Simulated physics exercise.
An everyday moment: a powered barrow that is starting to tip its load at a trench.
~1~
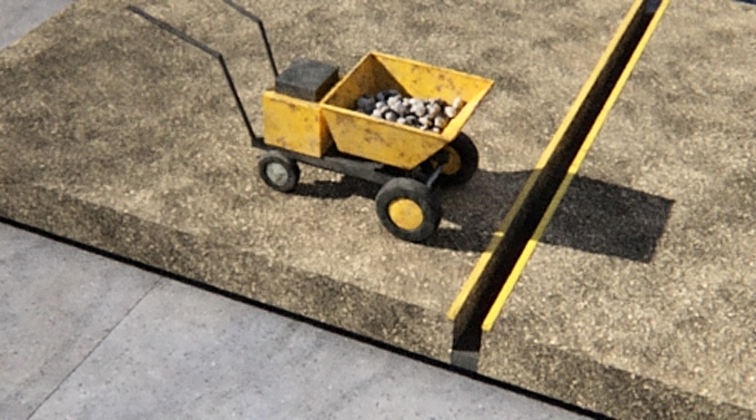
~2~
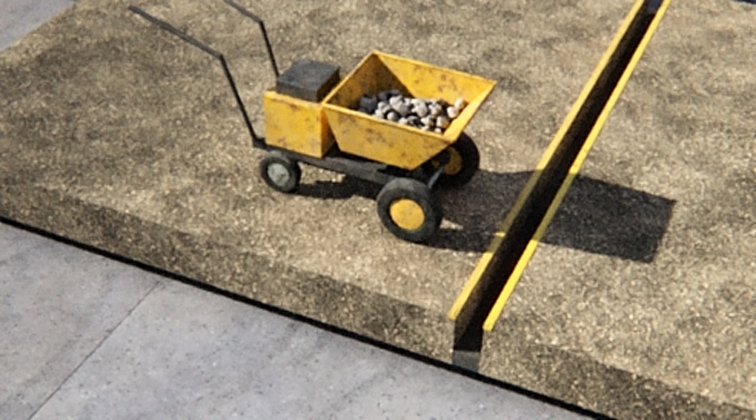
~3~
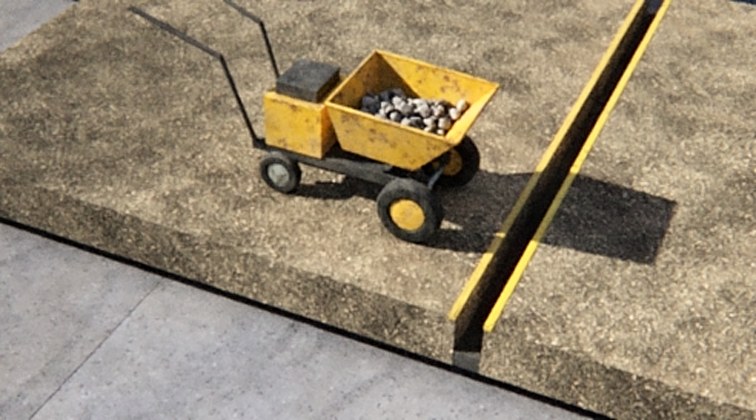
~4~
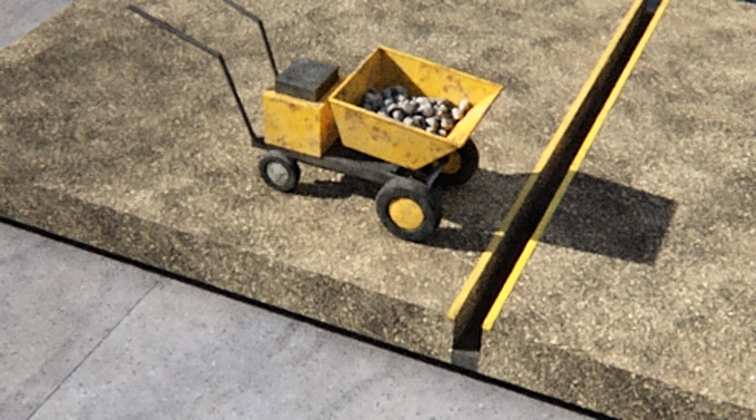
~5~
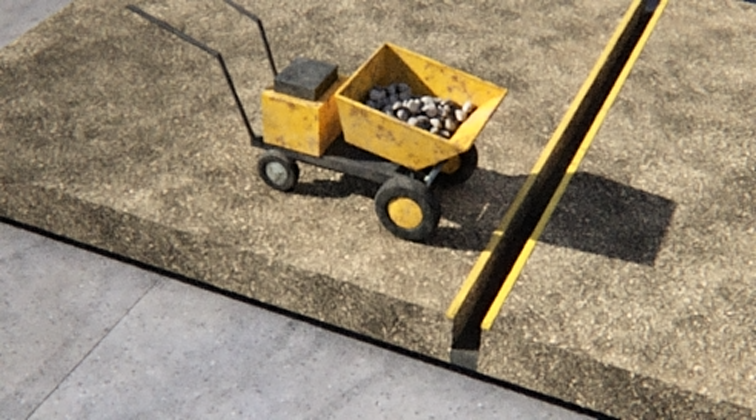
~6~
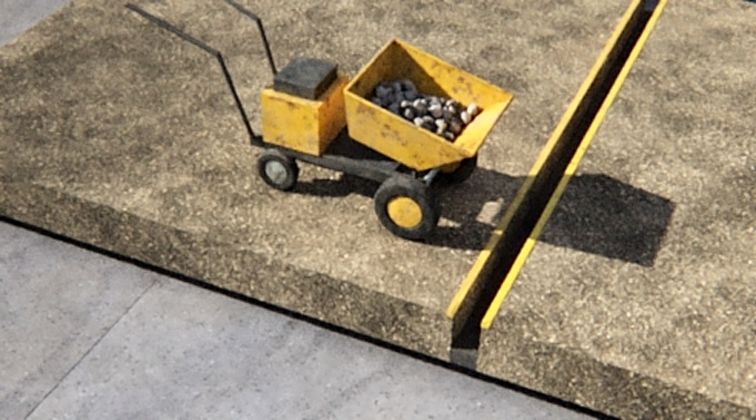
A rusty yellow skip full of grey and white stones sits level at first on the front of a small black-wheeled barrow, then tilts slowly forward to the right, its back rising. Seen from above at an angle, the barrow stands on a speckled brown slab beside grey paving, dark handles at left, a narrow yellow-edged trench at right. The stones shift slightly within the skip, while the wheels and camera stay still.
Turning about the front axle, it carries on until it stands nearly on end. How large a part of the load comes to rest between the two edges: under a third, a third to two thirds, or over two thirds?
The trench gets below one third of the load.
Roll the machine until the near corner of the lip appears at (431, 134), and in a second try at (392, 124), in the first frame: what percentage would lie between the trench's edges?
Approximately 80 per cent and 50 per cent, in that order.
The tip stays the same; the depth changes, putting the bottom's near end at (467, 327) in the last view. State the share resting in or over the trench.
Something like 20 %.
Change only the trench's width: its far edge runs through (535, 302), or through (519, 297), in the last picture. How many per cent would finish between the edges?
You'd get 100 in a hundred the first time and 70 in a hundred the second.
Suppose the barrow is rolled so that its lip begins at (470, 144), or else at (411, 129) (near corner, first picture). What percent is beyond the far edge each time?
80 % then 0 %.
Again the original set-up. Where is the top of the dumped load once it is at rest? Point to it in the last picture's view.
Top estimate: About (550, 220).
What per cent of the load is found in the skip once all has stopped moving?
Around 10 in a hundred.
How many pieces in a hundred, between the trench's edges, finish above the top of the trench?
About 15 %.
Just after the last frame, skip tipped steeply; every one in the skip.
A moment on, skip tipped steeply; almost all in the skip; just a few in or heaped over the trench; just a few beyond it.
Further on, skip tipped right over; roughly a quarter in the skip; about a tenth in or heaped over the trench; roughly two thirds beyond it.
When it is over, skip tipped right over; about a tenth in the skip; roughly a quarter in or heaped over the trench; roughly two thirds beyond it.
